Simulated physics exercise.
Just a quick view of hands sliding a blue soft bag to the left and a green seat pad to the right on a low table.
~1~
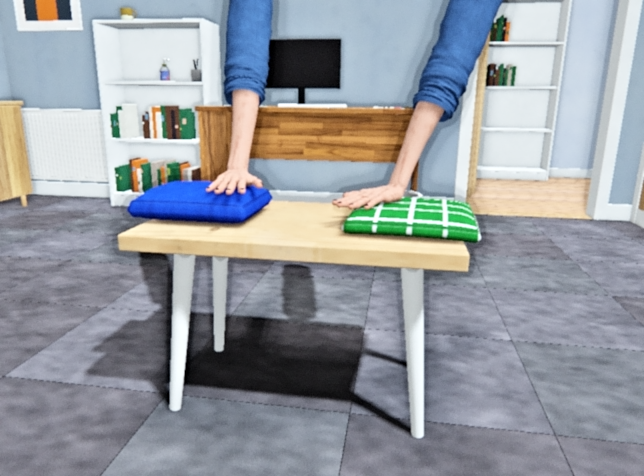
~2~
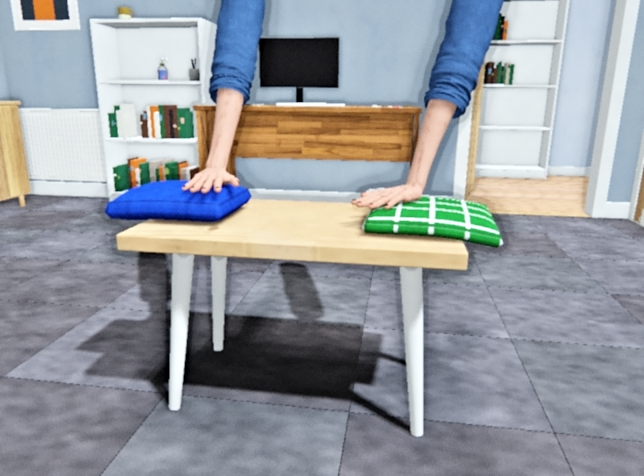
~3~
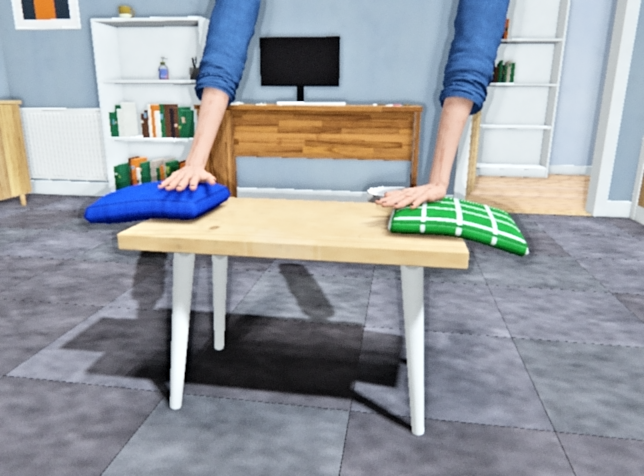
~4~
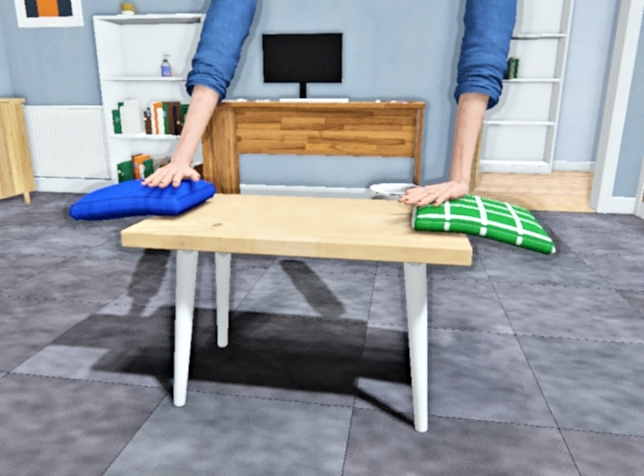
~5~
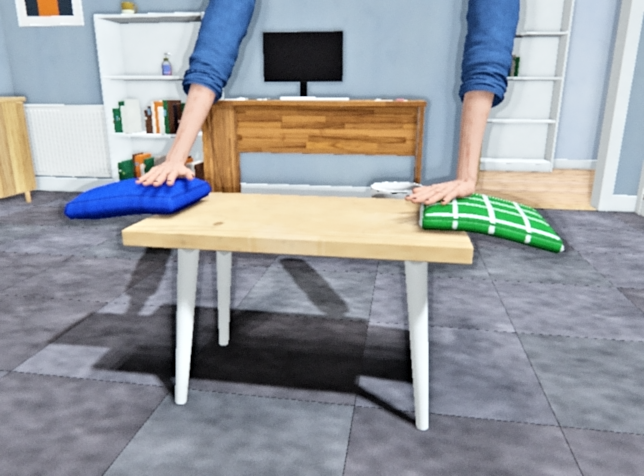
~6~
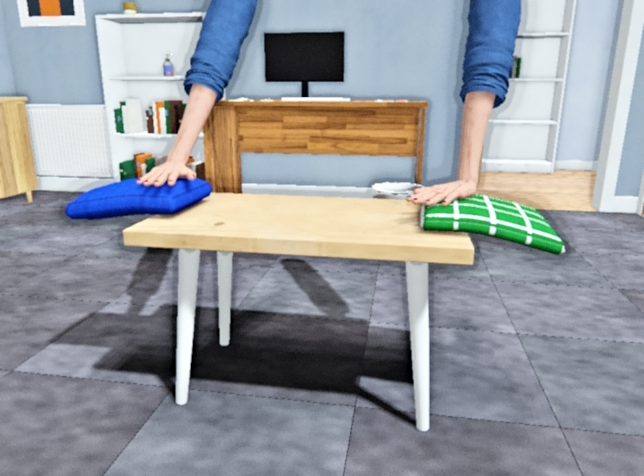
Two hands in blue sleeves reach down onto a light wooden table with white legs, seen from the front in a grey-tiled room with shelves, a wooden desk and a dark monitor behind. A blue cushion lies under the hand at left, a green one with white lines at right. The hands slide the cushions apart, outward past the table's opposite ends, slowing to almost no movement, while the view shifts very slightly.
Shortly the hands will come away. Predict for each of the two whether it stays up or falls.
I'd say the blue soft bag ends up off it; I'd say the green seat pad ends up off it.
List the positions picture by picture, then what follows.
The first picture shows soft bag tip (144, 205); seat pad tip (474, 228).
The second picture shows soft bag tip (122, 207); seat pad tip (494, 232).
The third picture shows soft bag tip (102, 212); seat pad tip (519, 241).
The fourth picture shows soft bag tip (88, 209); seat pad tip (543, 239).
The fifth picture shows soft bag tip (83, 208); seat pad tip (551, 237).
The sixth picture shows soft bag tip (84, 208), well over half past the edge; seat pad tip (552, 239), well over half past the edge.
Then, 0.24 s after the last picture, soft bag tipping outwards near (138, 225); seat pad tipping outwards near (483, 240).
Then, 0.46 s after the last picture, soft bag on the floor near (136, 330); seat pad on the floor near (471, 373).
Then, 0.70 s after the last picture, soft bag on the floor near (82, 346); seat pad on the floor near (508, 393).
At rest, soft bag on the floor near (73, 343); seat pad on the floor near (508, 392). The blue soft bag goes down and the green seat pad slumps off the end.
